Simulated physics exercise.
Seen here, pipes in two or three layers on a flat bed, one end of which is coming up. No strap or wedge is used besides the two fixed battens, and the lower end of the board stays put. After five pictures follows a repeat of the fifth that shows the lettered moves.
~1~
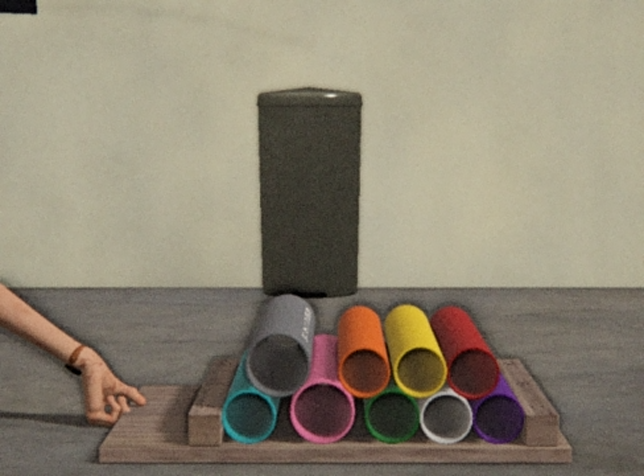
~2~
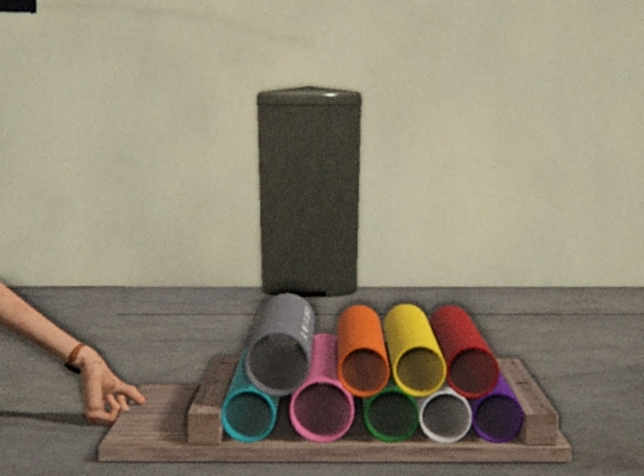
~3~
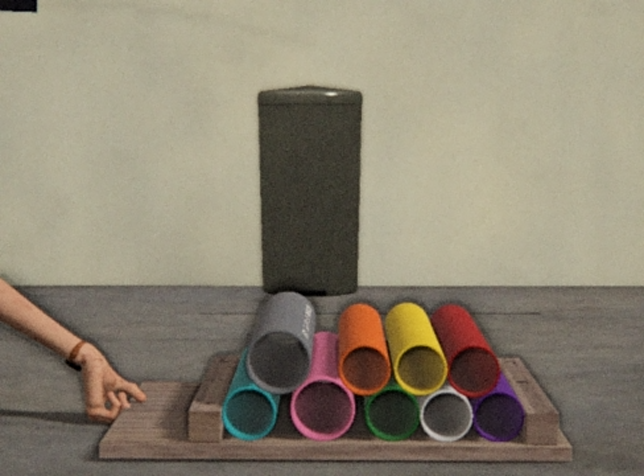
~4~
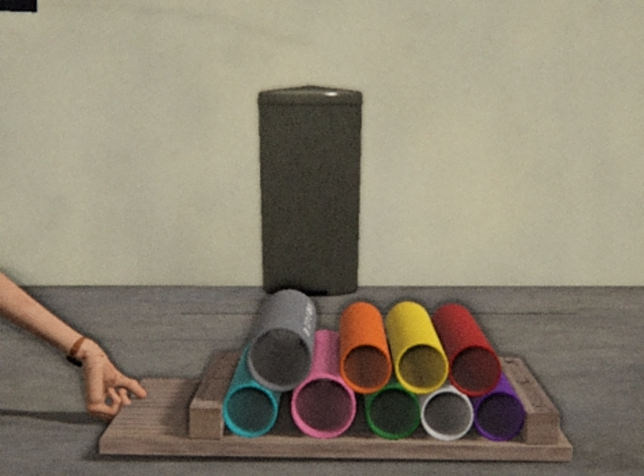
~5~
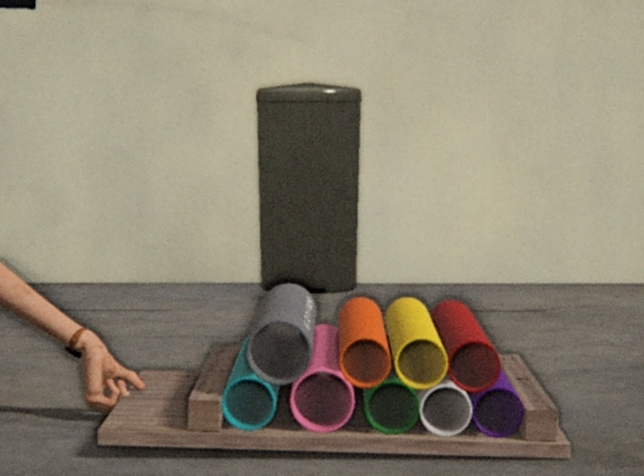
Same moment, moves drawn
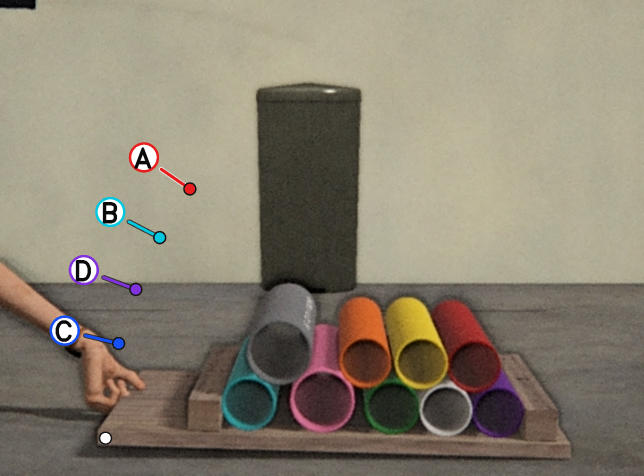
Nine coloured pipes lie stacked in two layers on a flat wooden board, seen from the front on a grey surface, with a dark bin standing behind against a pale wall. Grey, orange, yellow and red pipes rest above turquoise, pink, green, white and purple ones, between low wooden side pieces. A hand at the left stays by the board's end as the board and pipes rise very slightly, with the view almost steady.
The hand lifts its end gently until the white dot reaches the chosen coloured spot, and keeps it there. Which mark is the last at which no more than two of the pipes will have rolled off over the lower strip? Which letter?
At most to D.
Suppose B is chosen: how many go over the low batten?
The count is three.
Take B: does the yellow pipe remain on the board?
No, with B.
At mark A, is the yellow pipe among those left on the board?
No.
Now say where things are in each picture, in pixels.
Pink pipe (323, 412); green pipe (392, 417); white pipe (446, 418), in the first frame.
White pipe (446, 417); purple pipe (498, 417), in the second frame.
Board (335, 403); turquoise pipe (249, 414); yellow pipe (420, 369), in the third frame.
Board (336, 401); turquoise pipe (249, 410); pink pipe (324, 407), in the fourth frame.
Board (334, 395); turquoise pipe (248, 404); pink pipe (322, 401), in the fifth frame.
On the marked copy, A at (190, 189); B at (160, 238); C at (119, 343); D at (136, 289); the white dot at (105, 438).
Following D. Soon after the start, board at 14°.
Later, board at 20°.
In the end, board at 20°, none over the low batten.
As for the rest, A four over the low batten (red, orange, yellow, grey); B three over the low batten (red, orange, yellow); C none over the low batten.
